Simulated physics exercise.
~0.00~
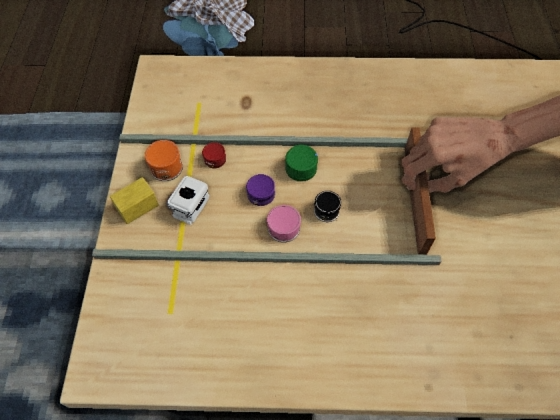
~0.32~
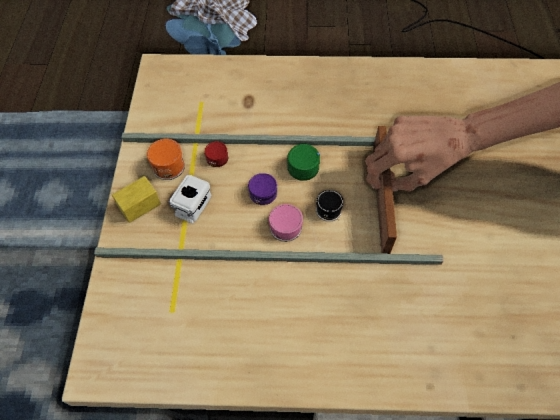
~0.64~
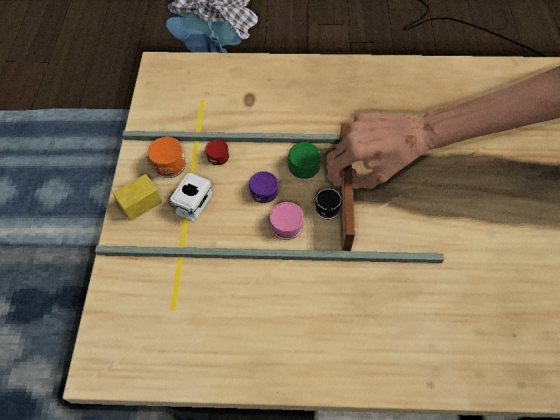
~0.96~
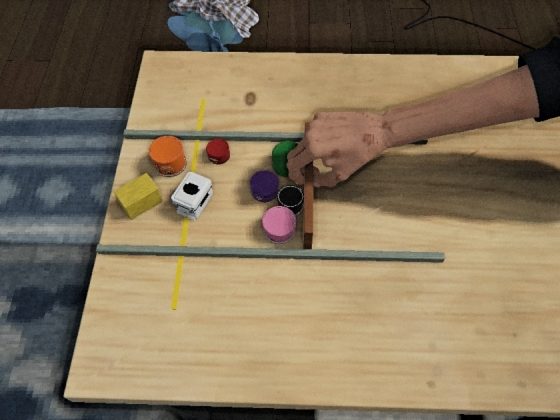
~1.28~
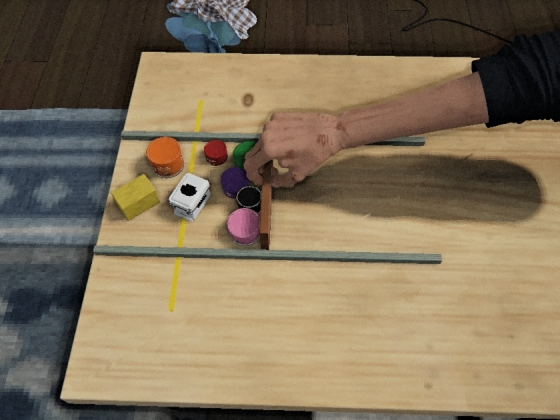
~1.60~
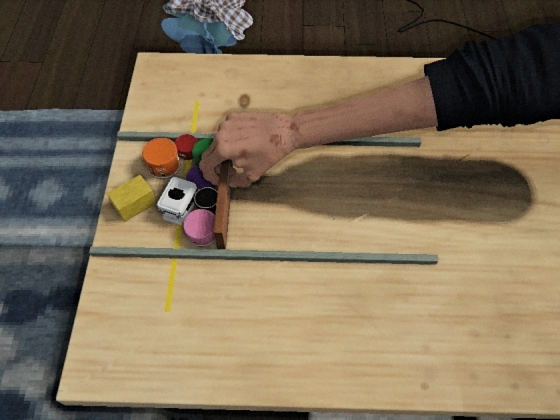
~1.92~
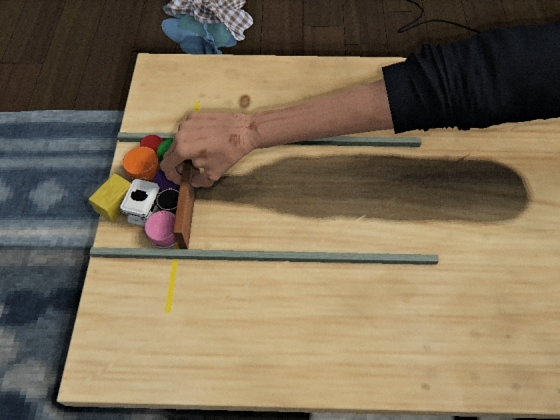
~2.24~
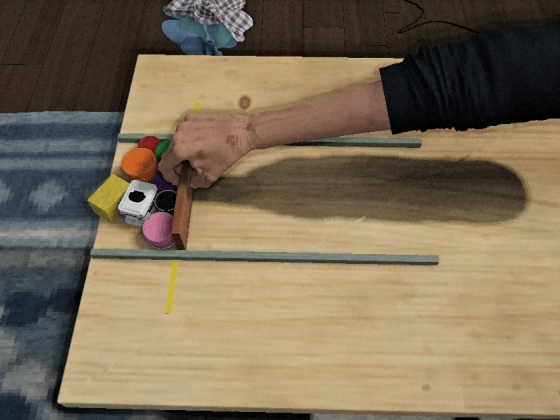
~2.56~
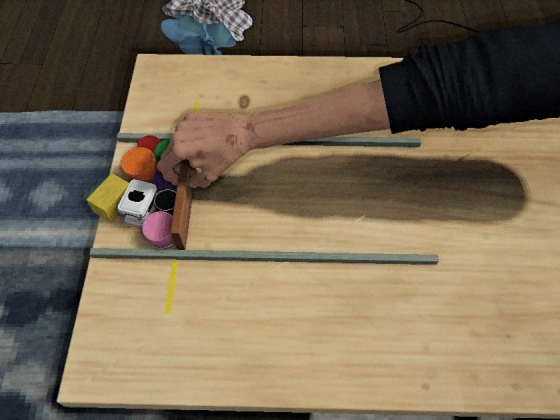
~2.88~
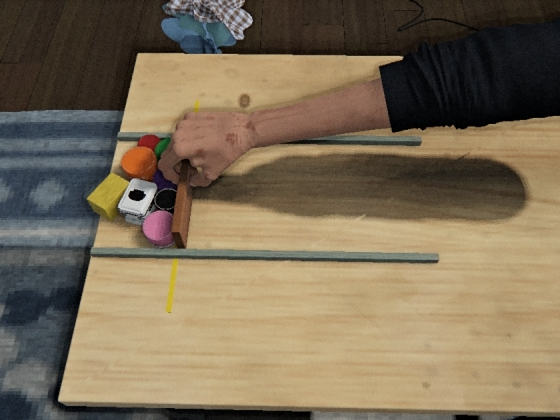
A hand sliding an upright wooden board left along a channel, bunching colourful pots and blocks near the table's edge, none falling.
